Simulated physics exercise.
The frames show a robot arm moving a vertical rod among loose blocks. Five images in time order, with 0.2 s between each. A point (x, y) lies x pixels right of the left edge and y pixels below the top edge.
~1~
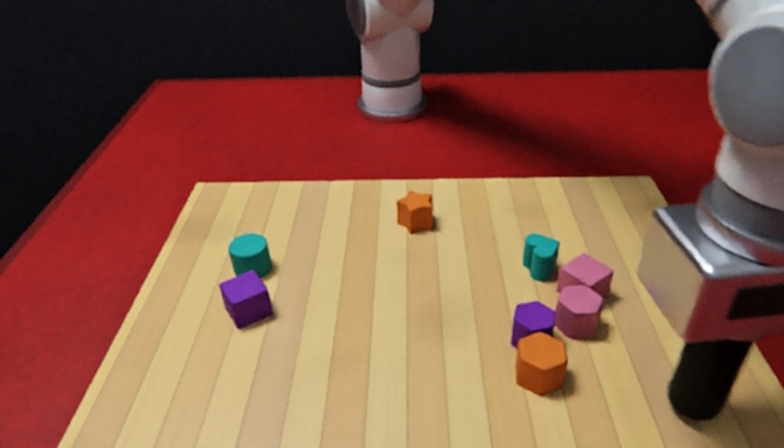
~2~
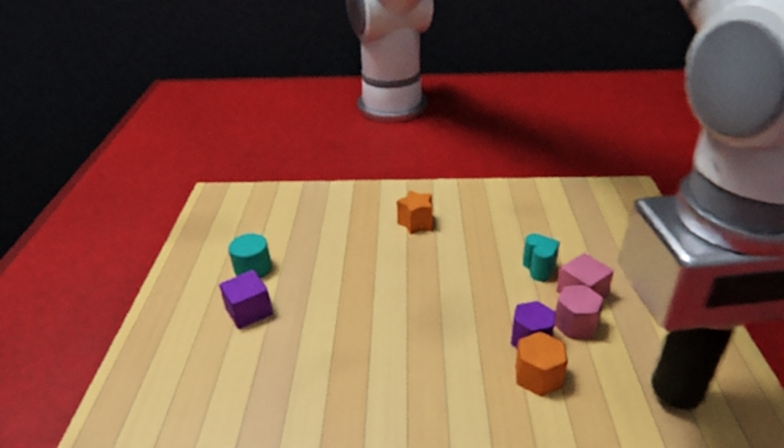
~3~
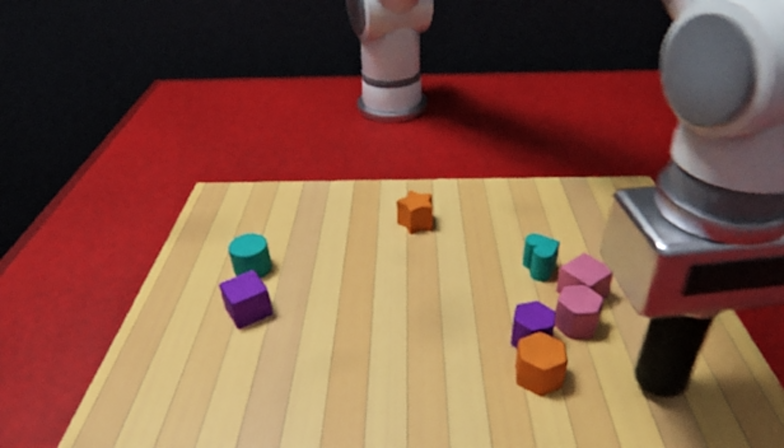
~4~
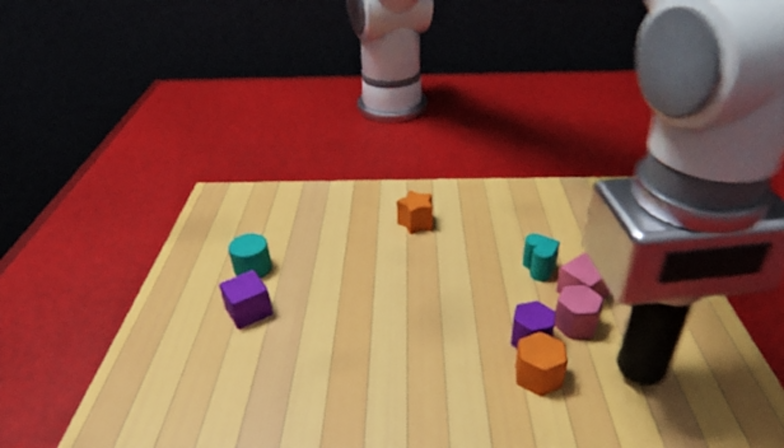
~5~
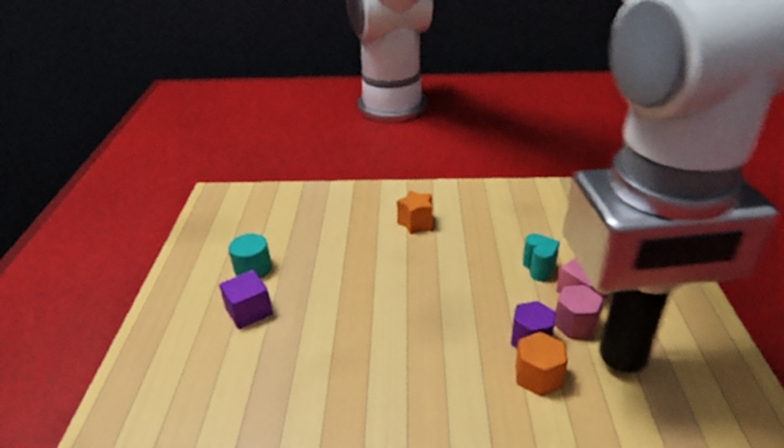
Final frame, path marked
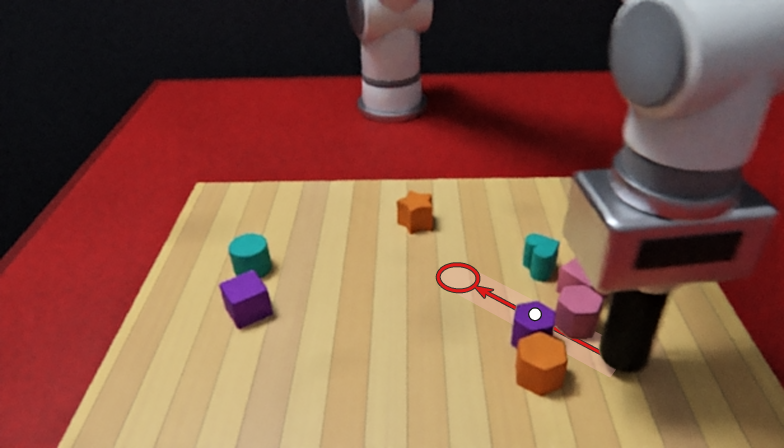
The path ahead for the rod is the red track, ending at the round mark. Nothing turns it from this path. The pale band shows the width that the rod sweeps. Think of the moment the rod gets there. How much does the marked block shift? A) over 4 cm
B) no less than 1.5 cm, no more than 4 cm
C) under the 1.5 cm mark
(B)
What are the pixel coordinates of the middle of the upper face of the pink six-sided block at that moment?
The point I'd pick in the picture is (531, 258).
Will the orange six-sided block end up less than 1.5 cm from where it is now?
Short answer: Yes.
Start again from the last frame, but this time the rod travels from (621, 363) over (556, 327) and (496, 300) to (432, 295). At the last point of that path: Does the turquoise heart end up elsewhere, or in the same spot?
By the last moment, the turquoise heart will have left its place.
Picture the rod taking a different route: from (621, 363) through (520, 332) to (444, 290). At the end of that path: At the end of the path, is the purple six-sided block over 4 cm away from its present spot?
It seems so.
The drawn path runs straight from (621, 363) to (458, 277); the dot is on the purple six-sided block.
What follows on the original path. One third of the way, rod (561, 324); purple six-sided block (525, 313), turned 25° anticlockwise; pink six-sided block (548, 275), turned 30° clockwise.
Two thirds of the way, rod (507, 296); purple six-sided block (509, 311), turned 60° anticlockwise; turquoise heart (546, 239), turned 20° anticlockwise; pink six-sided block (531, 258), turned 105° clockwise.
At the end, rod (458, 270); purple six-sided block (509, 311), turned 60° anticlockwise; turquoise heart (546, 239), turned 20° anticlockwise; orange six-sided block not moved; pink six-sided block (531, 258), turned 105° clockwise.
